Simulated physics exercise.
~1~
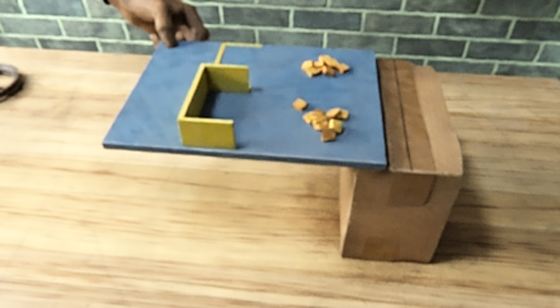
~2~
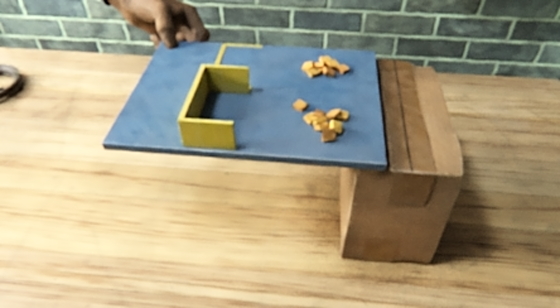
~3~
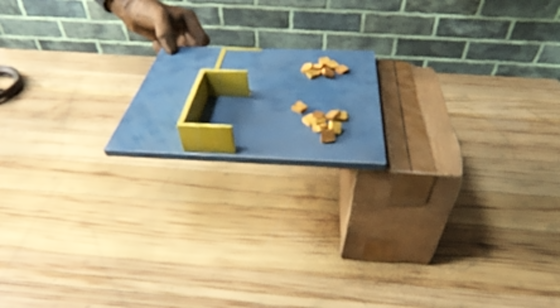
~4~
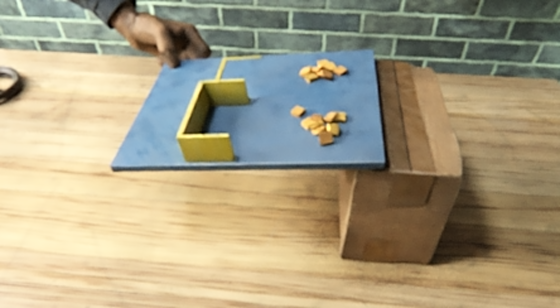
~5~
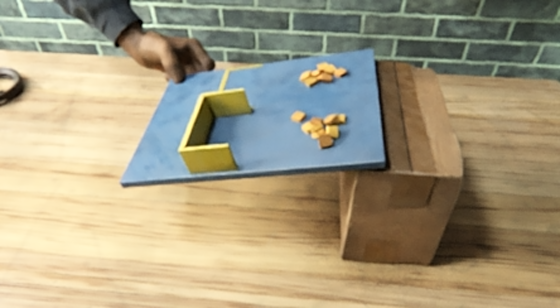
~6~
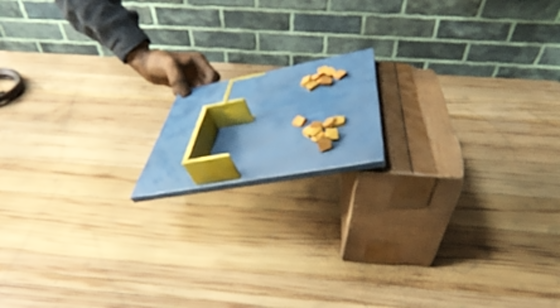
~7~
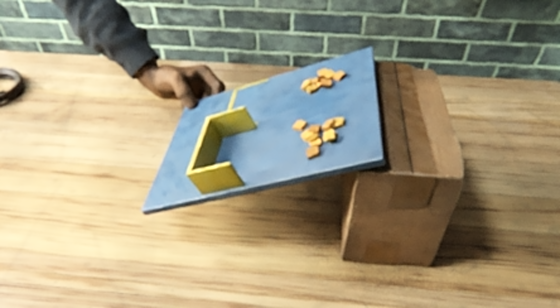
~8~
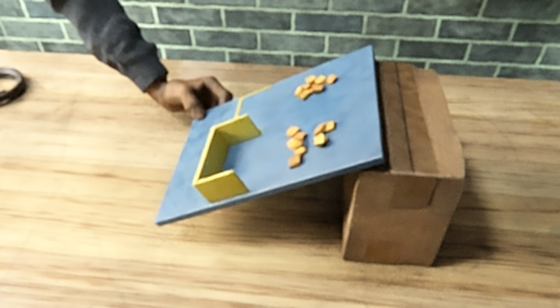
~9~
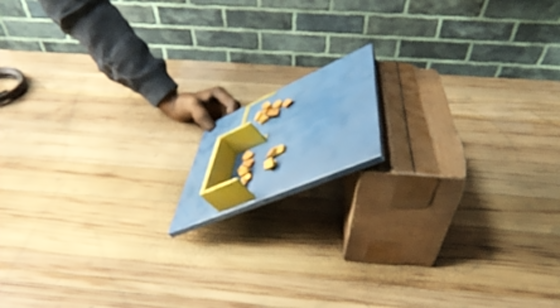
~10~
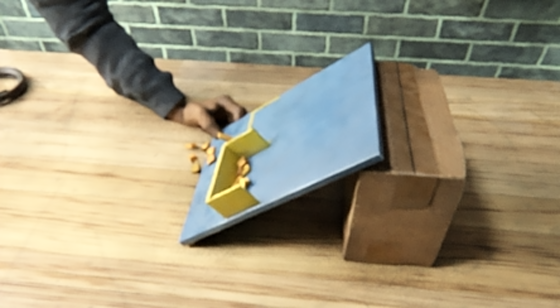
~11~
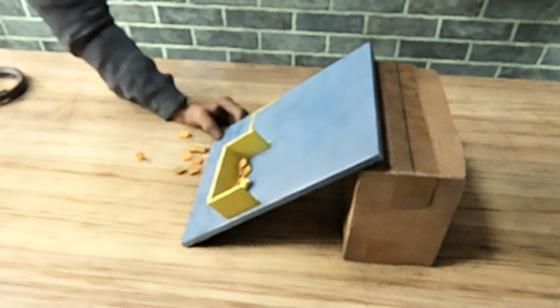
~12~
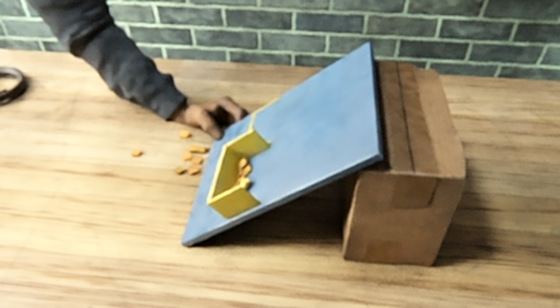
A blue board rests with its right end on a brown cardboard box on a light wooden table, seen from slightly above, with a grey brick wall behind. A dark-sleeved hand holds its far left side. Two clusters of small orange pieces sit toward the right, with a yellow three-sided barrier and a thin yellow strip to their left. The hand lowers the board's left end to the table, and the pieces begin sliding down as it steepens. The front cluster gathers inside the barrier, while the back one passes its strip and scatters on the table, where it stays.
